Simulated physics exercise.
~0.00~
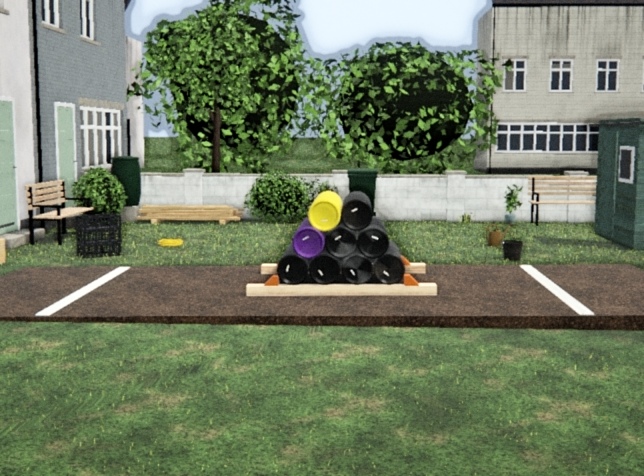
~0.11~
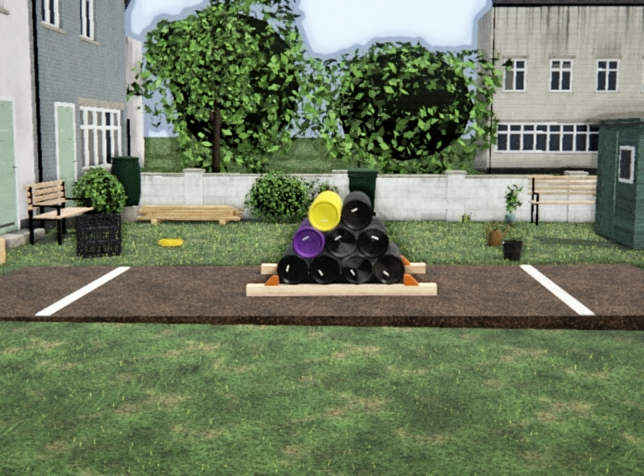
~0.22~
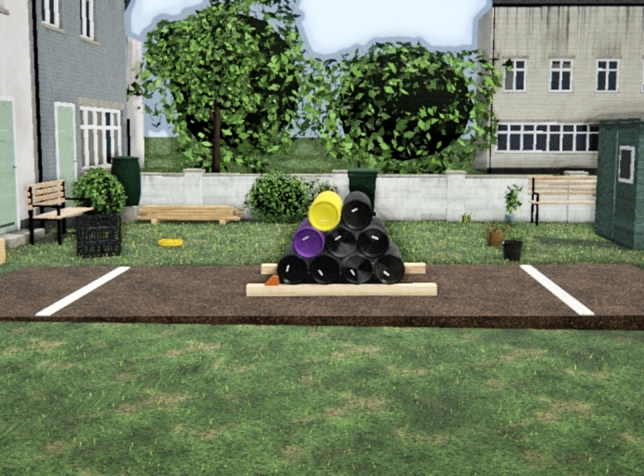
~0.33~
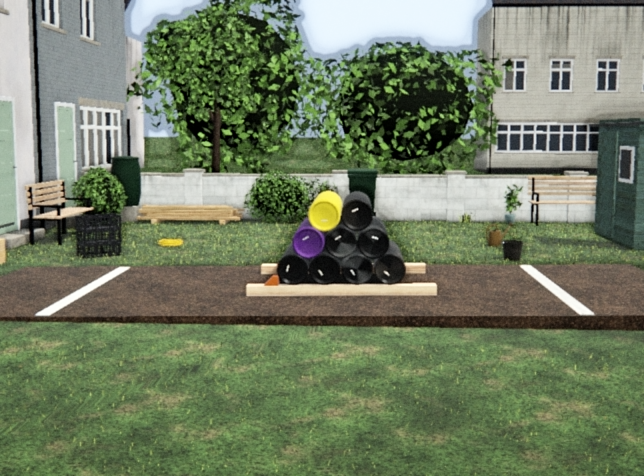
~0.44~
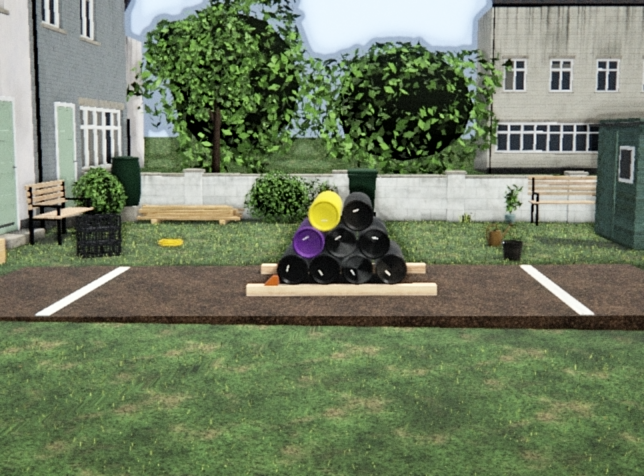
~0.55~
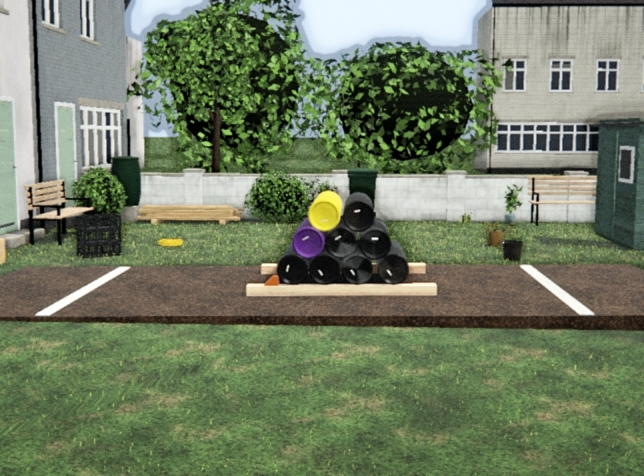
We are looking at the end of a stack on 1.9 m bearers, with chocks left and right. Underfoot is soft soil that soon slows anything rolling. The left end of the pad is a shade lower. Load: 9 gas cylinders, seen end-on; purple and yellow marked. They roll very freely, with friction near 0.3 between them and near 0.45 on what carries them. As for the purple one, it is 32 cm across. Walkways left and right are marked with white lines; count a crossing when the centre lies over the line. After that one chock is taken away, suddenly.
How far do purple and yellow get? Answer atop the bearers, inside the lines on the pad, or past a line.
Purple is left atop the bearers, yellow is left atop the bearers.
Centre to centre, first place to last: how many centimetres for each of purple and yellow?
Net shift - purple: 0; yellow: 30.
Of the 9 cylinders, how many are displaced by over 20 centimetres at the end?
If you add them all up, you get 6.
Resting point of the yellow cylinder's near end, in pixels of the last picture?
In the last view it sits close to (340, 243).
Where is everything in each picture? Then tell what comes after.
The first frame shows purple (308, 243), yellow (324, 216); both chocks in; lines at (74, 297) and (563, 295); the pad is a shade lower on the left; 4 of the 9 form the bottom row.
The second frame shows purple (308, 243), yellow (324, 216).
The third frame shows purple (308, 243), yellow (324, 216); right chock gone.
The fourth frame shows purple (308, 243), yellow (324, 216).
The fifth frame shows purple (308, 243), yellow (324, 216).
The sixth frame shows purple (308, 243), yellow (324, 216); lines at (74, 297) and (563, 295).
By 2.7 s, purple is up on others, 60 cm from the bearers' left end, rolling left; yellow is up on others, 85 cm from the bearers' left end, rolling right; 0 of 9 have crossed.
Finally (5.7 s), purple is up on others, 65 cm from the bearers' left end; yellow is up on others, 95 cm from the bearers' left end; 0 of 9 have crossed.
